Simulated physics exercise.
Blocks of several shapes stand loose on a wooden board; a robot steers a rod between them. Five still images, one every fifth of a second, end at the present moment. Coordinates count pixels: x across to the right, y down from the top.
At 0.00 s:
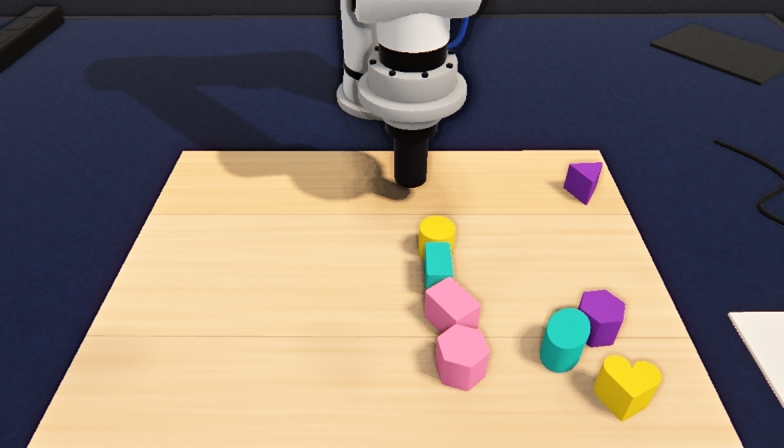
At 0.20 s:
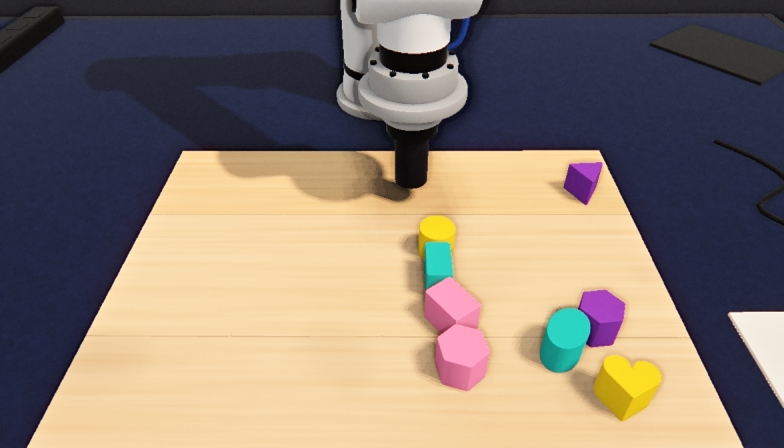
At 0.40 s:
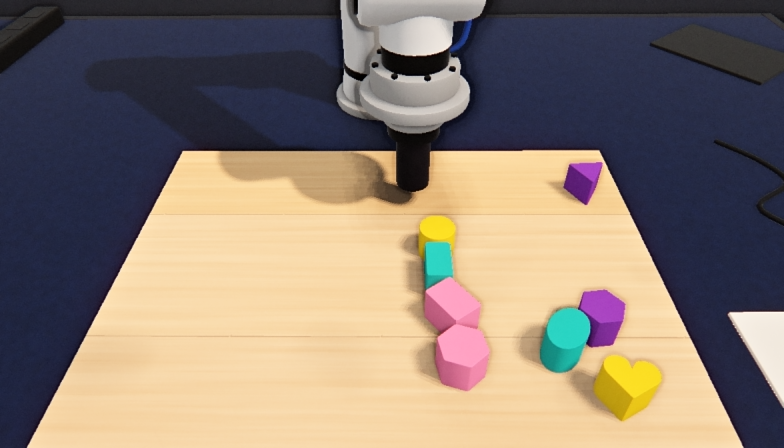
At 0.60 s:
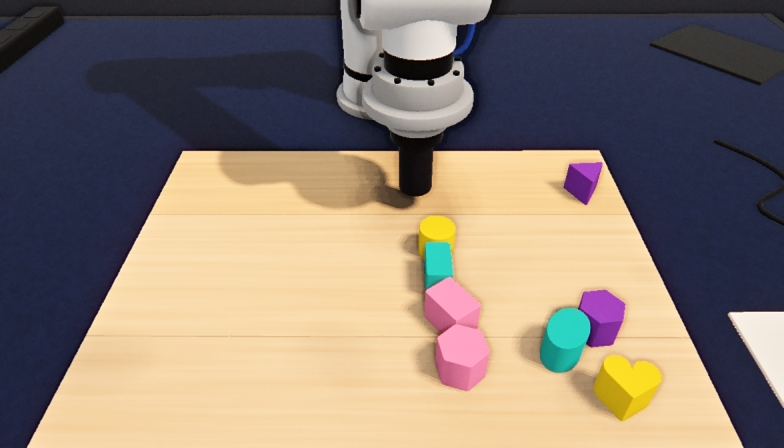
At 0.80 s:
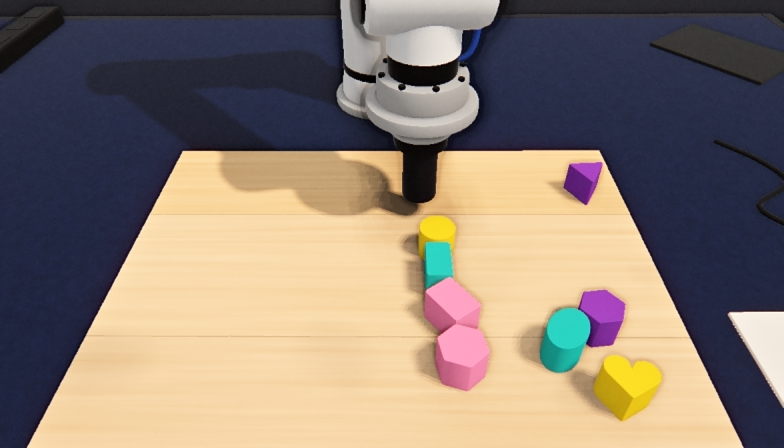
A pale wooden board lies on a dark blue surface, seen from above and in front by a still camera. A yellow cylinder, a turquoise block and two pink blocks run down the middle, with purple, turquoise and yellow pieces, one heart-shaped, at right. The white robot arm's black rod, at first still, edges slightly toward the yellow cylinder, while every block stays put.
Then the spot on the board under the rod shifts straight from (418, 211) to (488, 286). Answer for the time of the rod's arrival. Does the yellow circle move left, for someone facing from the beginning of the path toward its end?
No, that is not what happens.
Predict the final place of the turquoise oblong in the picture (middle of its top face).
Around (429, 276).
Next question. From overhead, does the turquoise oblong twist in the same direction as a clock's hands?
No, it doesn't check out.
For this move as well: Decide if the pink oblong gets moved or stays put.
If the rod follows that path, the pink oblong ends up shifted.
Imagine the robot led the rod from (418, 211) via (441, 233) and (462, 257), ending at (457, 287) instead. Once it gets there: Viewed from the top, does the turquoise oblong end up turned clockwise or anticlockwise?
Short answer: Counterclockwise.
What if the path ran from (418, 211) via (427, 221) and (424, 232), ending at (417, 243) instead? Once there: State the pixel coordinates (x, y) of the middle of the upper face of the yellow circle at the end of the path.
Located at (436, 240).
What follows on the original path. One third of the way, rod (442, 216); yellow circle (439, 233); turquoise oblong (439, 262).
Two thirds of the way, rod (465, 240); yellow circle (439, 250); turquoise oblong (430, 276), turned 45° anticlockwise; pink oblong (456, 311); pink hexagon (465, 355).
At the end, rod (491, 267); yellow circle (440, 253); turquoise oblong (429, 276), turned 45° anticlockwise; pink oblong (456, 311); pink hexagon (465, 355).
